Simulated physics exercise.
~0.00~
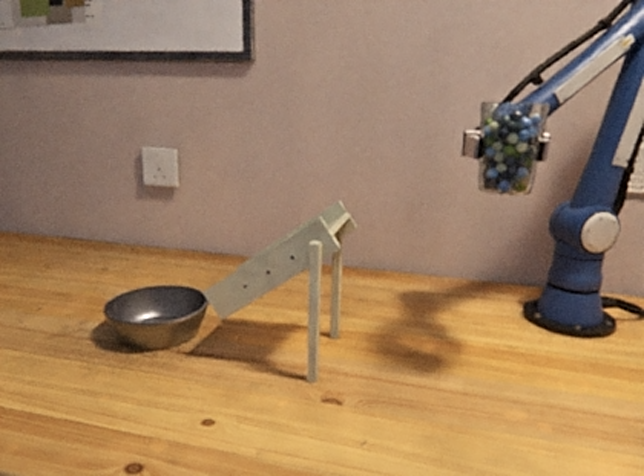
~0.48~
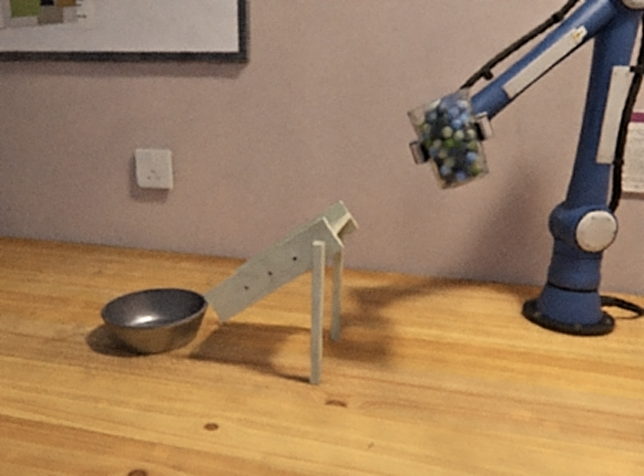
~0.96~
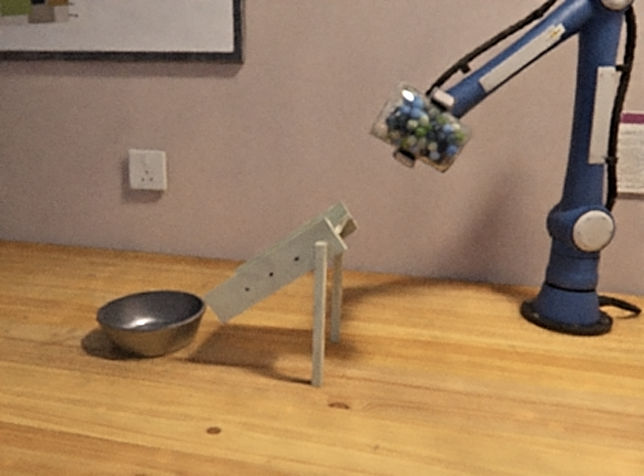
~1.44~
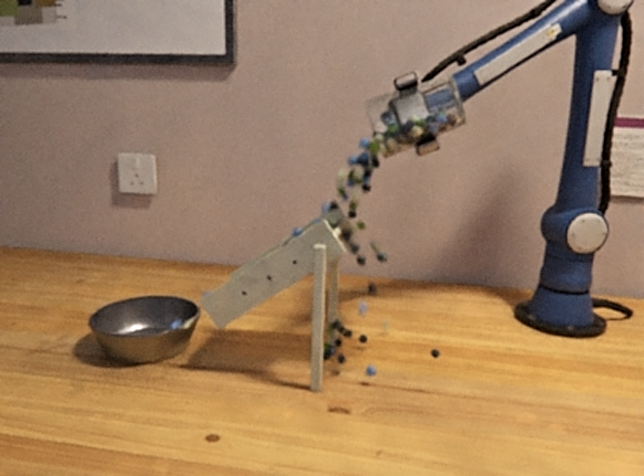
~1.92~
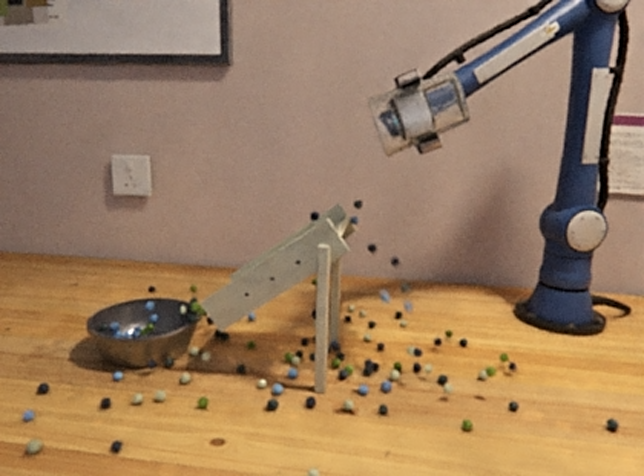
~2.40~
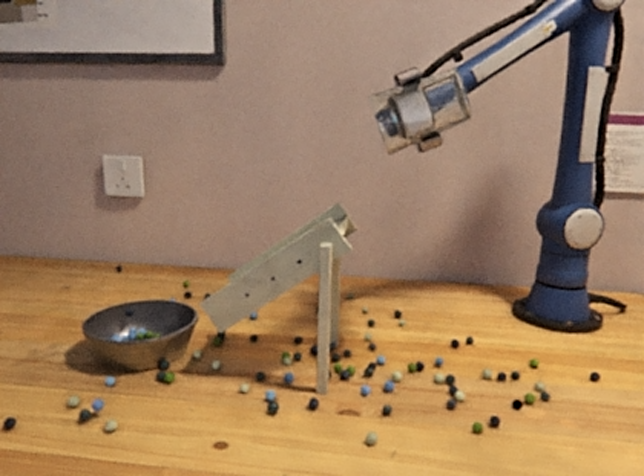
A blue robot arm tips colourful balls toward a chute, scattering most across the table.
